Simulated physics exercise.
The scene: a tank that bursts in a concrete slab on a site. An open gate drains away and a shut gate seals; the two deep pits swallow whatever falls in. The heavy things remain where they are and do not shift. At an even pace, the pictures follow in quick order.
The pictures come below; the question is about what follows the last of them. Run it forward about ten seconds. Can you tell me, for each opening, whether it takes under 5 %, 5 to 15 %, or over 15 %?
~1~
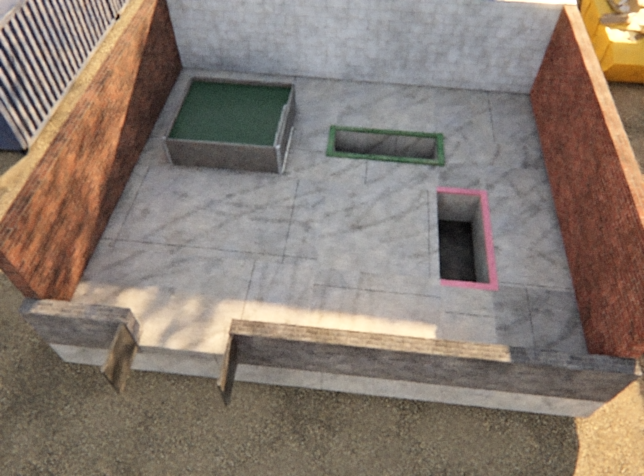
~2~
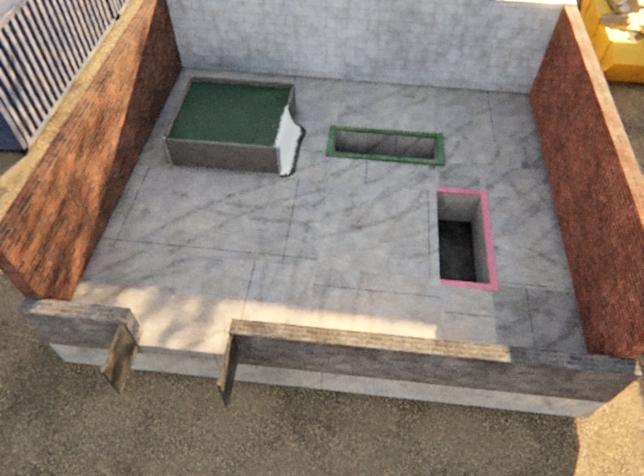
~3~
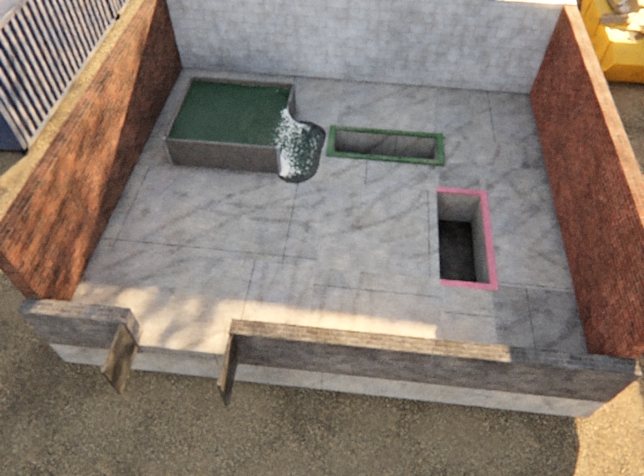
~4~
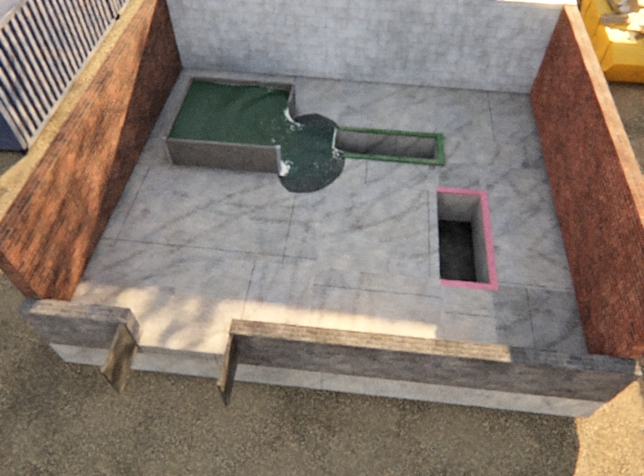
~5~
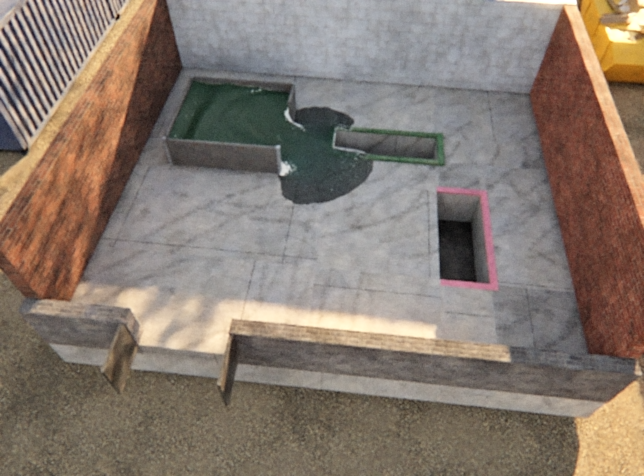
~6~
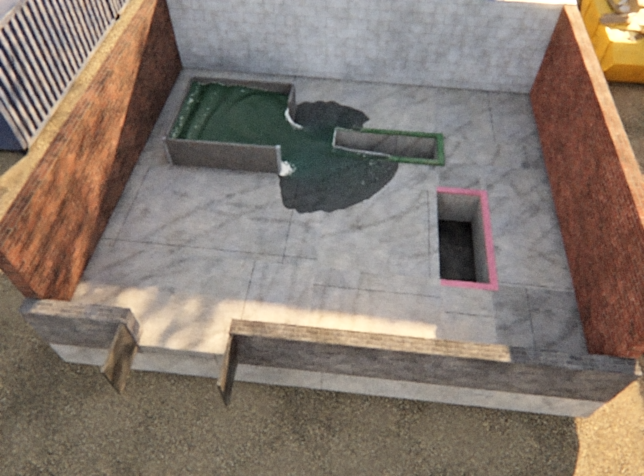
Sure: The gate takes under 5 %; the pink pit takes over 15 %; the green pit takes over 15 %.
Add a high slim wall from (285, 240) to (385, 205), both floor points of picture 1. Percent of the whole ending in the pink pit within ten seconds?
Pink: About 20 %.
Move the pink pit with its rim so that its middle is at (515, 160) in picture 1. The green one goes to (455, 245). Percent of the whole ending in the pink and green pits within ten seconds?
Per cent, approx.: Pink 45, green 10.
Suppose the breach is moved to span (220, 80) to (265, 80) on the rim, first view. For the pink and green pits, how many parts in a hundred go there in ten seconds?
The pink pit takes 4 per cent and the green pit 4 per cent.
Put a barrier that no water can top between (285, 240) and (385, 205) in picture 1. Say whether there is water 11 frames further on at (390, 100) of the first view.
That spot: Submerged.
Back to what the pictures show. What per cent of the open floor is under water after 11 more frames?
Around 25 percent, give or take.
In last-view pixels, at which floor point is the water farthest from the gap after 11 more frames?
Look around (552, 214).
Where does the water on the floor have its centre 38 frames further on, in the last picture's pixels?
Point: (357, 171).
A moment on, water covers 20 % of the floor; the gate 0 %, the pink pit 1 %, the green pit 8 %.
Next, water covers 25 % of the floor; the gate 0 %, the pink pit 6 %, the green pit 14 %.
Then, water covers 35 % of the floor; the gate 0 %, the pink pit 15 %, the green pit 20 %.
Later, water covers 40 % of the floor; the gate 0 %, the pink pit 23 %, the green pit 26 %.
In the end, water covers 50 % of the floor; the gate 0 %, the pink pit 32 %, the green pit 28 %.
